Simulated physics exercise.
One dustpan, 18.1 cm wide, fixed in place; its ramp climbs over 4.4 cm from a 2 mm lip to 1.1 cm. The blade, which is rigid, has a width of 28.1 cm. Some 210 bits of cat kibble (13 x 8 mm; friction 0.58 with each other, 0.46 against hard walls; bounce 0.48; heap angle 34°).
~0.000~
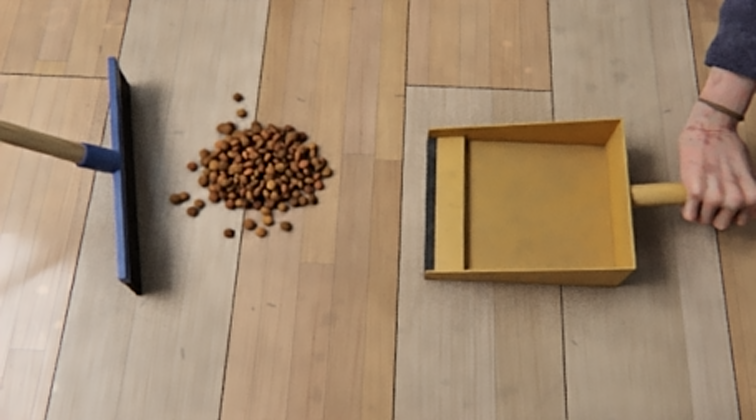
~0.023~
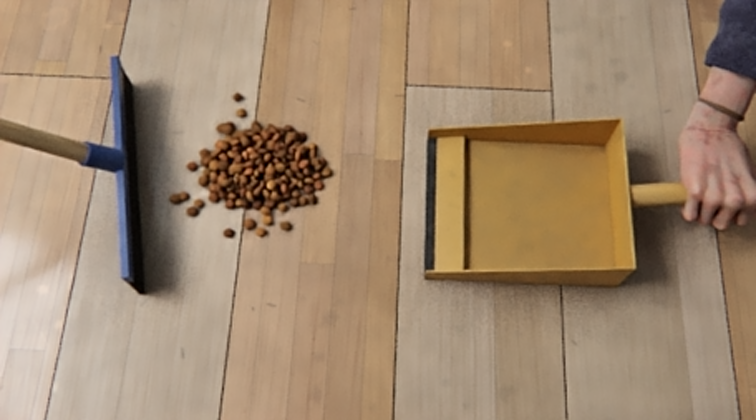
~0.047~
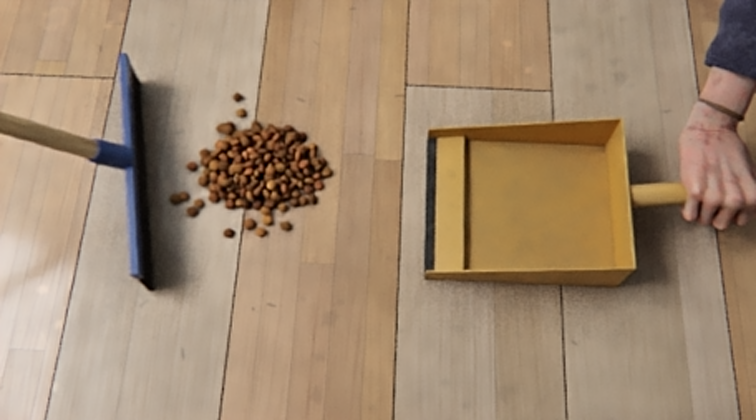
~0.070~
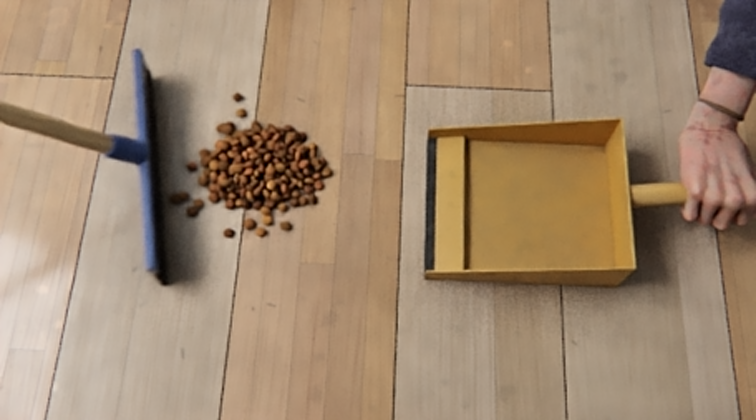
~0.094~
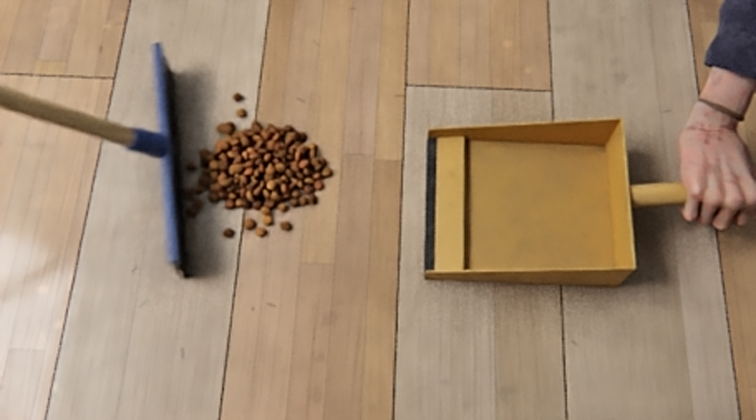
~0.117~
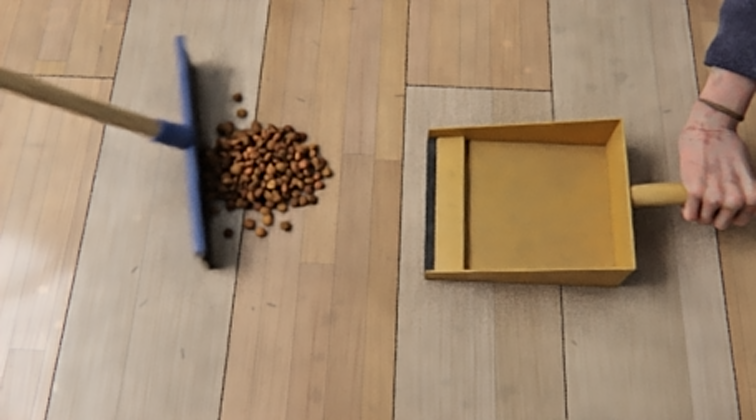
To begin with, a blue broom rests left of a heap of brown kibble on a wooden floor, while a hand holds a yellow dustpan at the right. The broom then slides rightward, slowly at first, reaches the heap's left edge and nudges the nearest pieces, while the dustpan stays still.
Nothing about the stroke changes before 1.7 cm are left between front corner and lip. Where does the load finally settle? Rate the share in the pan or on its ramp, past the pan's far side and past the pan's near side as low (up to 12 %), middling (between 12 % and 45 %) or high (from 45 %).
Shares - pan: Middling; far side: High; near side: Low.
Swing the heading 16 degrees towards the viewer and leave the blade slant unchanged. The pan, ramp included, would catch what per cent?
Roughly 35 per cent would finish in the pan or on its ramp.
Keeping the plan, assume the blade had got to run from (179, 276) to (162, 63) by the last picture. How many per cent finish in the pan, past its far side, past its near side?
Final per cent - pan 20, far 40, near 0.
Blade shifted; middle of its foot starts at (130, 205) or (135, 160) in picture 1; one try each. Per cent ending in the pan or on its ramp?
Estimates: 30 percent and 25 percent.
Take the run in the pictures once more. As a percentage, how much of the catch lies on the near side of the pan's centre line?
I'd put it near 30 per cent.
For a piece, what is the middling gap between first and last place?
That distance is around 30 cm.
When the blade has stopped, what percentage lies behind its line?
Close to 0 percent.
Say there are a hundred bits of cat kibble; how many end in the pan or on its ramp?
Share at rest: Approx. 30 per cent.
After 0.23 s, middle of the blade 15 cm from the lip; 0 % over the lip, far side 35 %, near side 0 %.
After 0.30 s, middle of the blade 7 cm from the lip; 0 % over the lip, far side 55 %, near side 0 %.
After 0.52 s, middle of the blade 5 cm from the lip; 30 % over the lip, far side 60 %, near side 0 %.
By 1.3 s all is still; pan 30 %, far side 60 %, near side 0 %, in front of the lip or behind the blade 10 %.
